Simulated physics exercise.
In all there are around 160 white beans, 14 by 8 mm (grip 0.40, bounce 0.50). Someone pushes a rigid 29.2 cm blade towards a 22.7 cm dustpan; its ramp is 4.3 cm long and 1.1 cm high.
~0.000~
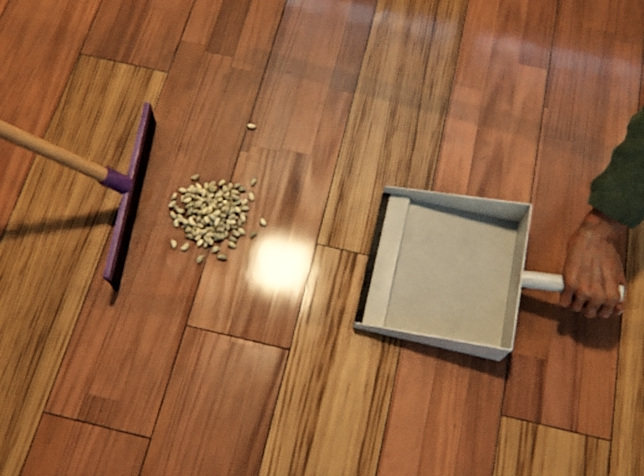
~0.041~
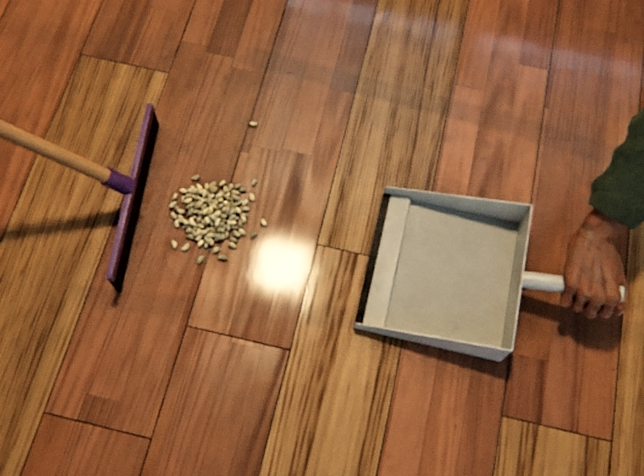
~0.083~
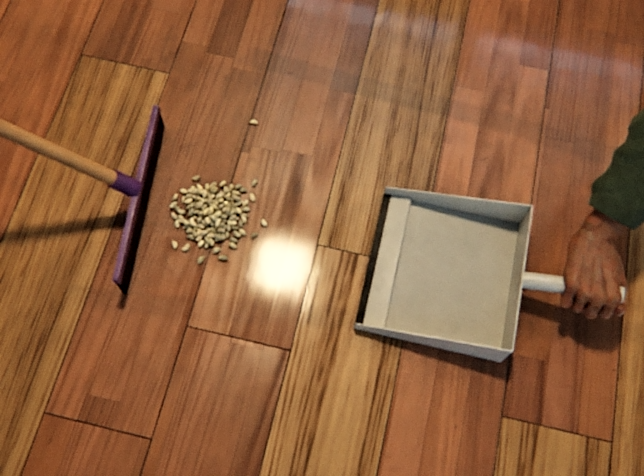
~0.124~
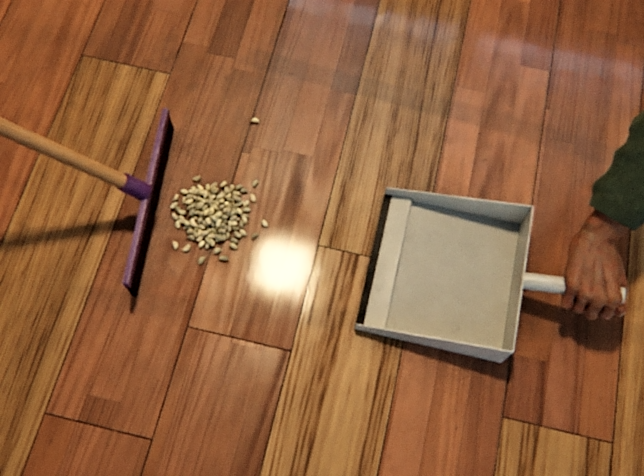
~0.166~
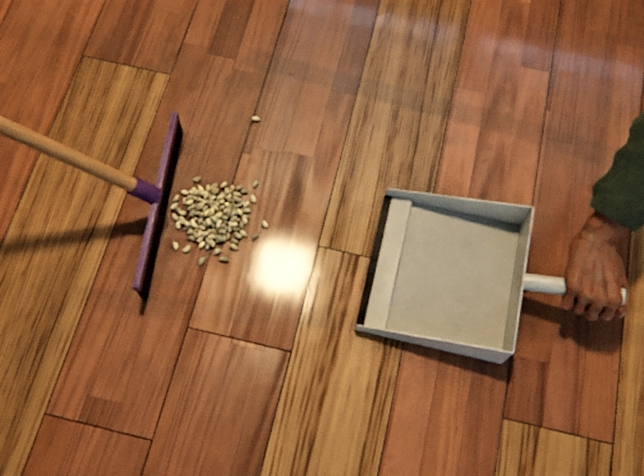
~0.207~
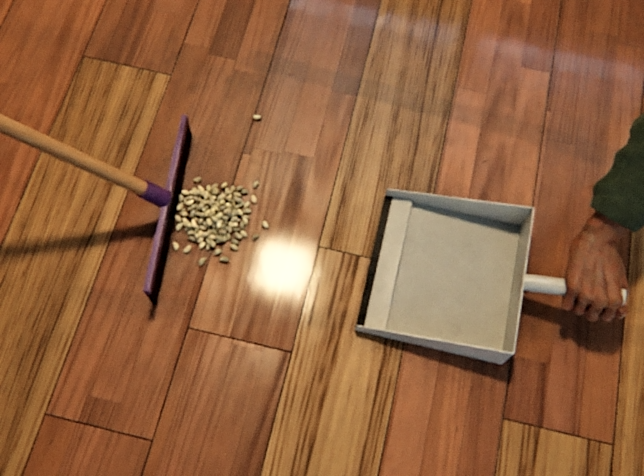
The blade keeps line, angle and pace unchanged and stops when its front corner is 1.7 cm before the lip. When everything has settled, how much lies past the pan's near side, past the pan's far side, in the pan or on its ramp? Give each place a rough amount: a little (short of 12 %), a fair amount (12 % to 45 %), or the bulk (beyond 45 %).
Past the pan's near side: A little; past the pan's far side: A little; in the pan or on its ramp: A fair amount.
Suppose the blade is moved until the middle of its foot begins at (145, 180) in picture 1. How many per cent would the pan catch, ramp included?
It would come to about 30 in a hundred.
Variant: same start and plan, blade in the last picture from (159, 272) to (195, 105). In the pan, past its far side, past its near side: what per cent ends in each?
Per cent by place - pan 20, far side 45, near side 0.
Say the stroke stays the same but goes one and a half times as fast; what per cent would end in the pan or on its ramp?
I'd put it at roughly 25 per cent.
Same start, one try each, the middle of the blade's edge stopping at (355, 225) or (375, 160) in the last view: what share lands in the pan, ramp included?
Some 30 and 15 per cent.
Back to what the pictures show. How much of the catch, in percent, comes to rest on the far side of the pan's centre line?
Something like 50 per cent of the catch.
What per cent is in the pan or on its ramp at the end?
Roughly 25 %.
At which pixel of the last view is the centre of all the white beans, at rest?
Approximately (368, 250) in the last picture.
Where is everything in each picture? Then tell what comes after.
Blade from (108, 277) to (148, 108), moved 0.0 cm, 0 of the pieces shifted so far; middle of the pieces at (214, 210); pan at (451, 276), in the first frame.
Blade from (111, 278) to (151, 109), moved 0.3 cm, 1 of the pieces shifted so far; middle of the pieces at (214, 210), in the second frame.
Blade from (118, 280) to (157, 111), moved 1.3 cm, 1 of the pieces shifted so far; middle of the pieces at (214, 211), in the third frame.
Blade from (128, 284) to (166, 114), moved 2.7 cm, 1 of the pieces shifted so far; middle of the pieces at (215, 211), in the fourth frame.
Blade from (138, 288) to (176, 118), moved 4.3 cm, 1 of the pieces shifted so far; middle of the pieces at (215, 212), in the fifth frame.
Blade from (148, 291) to (185, 121), moved 5.8 cm, 7 of the pieces shifted so far; middle of the pieces at (216, 212); pan at (454, 279). Its pace works out near 0.37 m/s, heading 4 degrees towards the viewer's side, in the sixth frame.
After 0.58 s, middle of the blade 18 cm from the lip; 0 % over the lip, far side 0 %, near side 0 %.
Then, at 0.82 s, middle of the blade 9 cm from the lip; 0 % over the lip, far side 5 %, near side 0 %.
Then, at 1.18 s, middle of the blade 3 cm from the lip; 25 % over the lip, far side 5 %, near side 0 %.
By 2.3 s all is still; near side 0 %, far side 5 %, pan 25 %, in front of the lip or behind the blade 70 %.
